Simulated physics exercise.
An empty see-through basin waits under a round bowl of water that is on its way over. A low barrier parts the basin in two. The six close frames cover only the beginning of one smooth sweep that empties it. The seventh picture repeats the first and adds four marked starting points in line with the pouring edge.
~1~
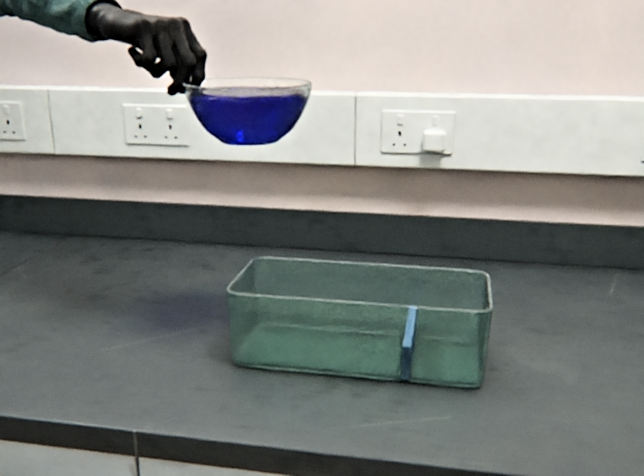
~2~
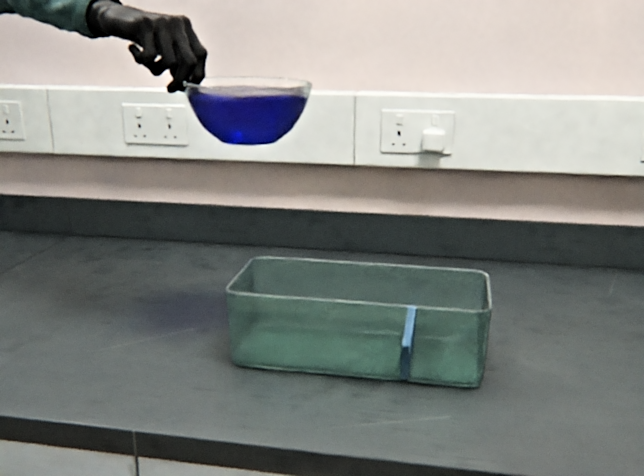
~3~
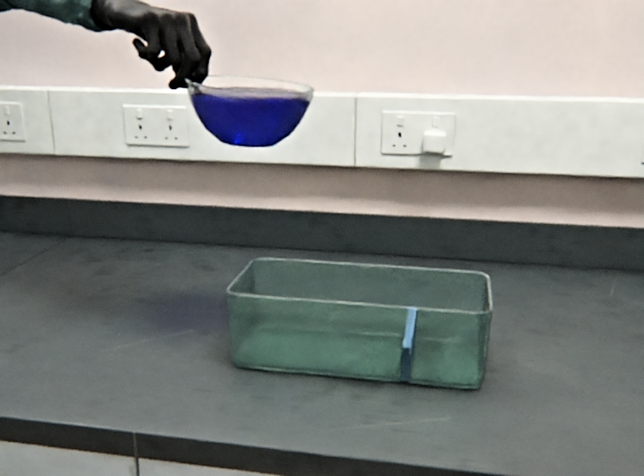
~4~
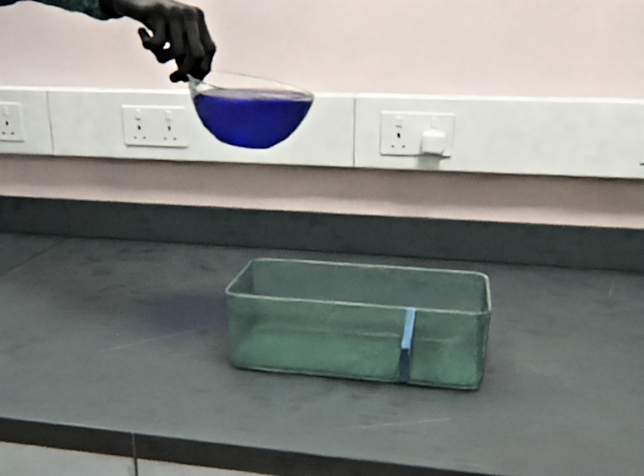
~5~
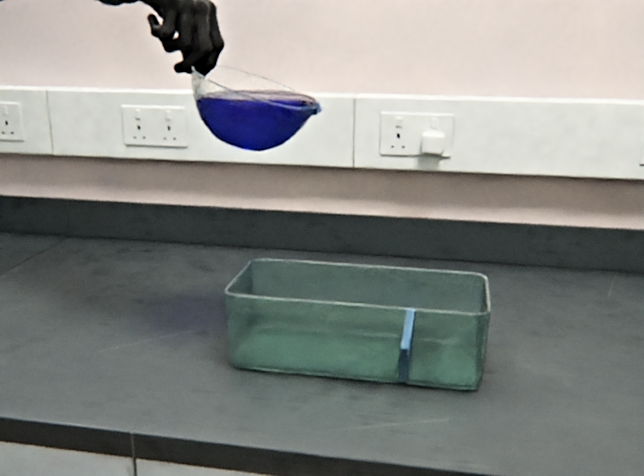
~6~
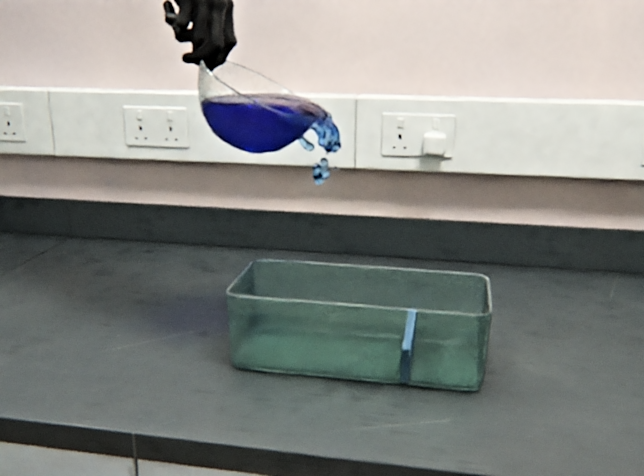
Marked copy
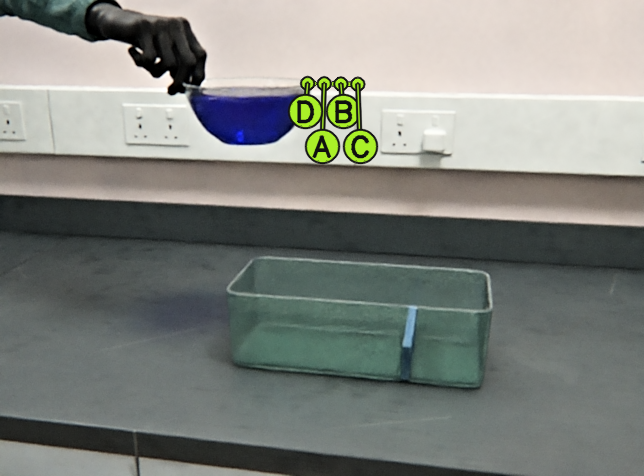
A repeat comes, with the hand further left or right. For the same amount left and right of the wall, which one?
I would pick place B.
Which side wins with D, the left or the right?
The left one.
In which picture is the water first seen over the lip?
Picture 5.
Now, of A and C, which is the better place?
Place C.
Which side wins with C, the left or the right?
More ends on the right.
On the marked copy, A at (324, 83); B at (340, 84); C at (357, 84); D at (307, 83).
If A is chosen, about 84 % ends left of the wall and 14 % right of it.
If B is chosen, about 53 % ends left of the wall and 45 % right of it.
If C is chosen, about 33 % ends left of the wall and 65 % right of it.
If D is chosen, about 95 % ends left of the wall and 4 % right of it.
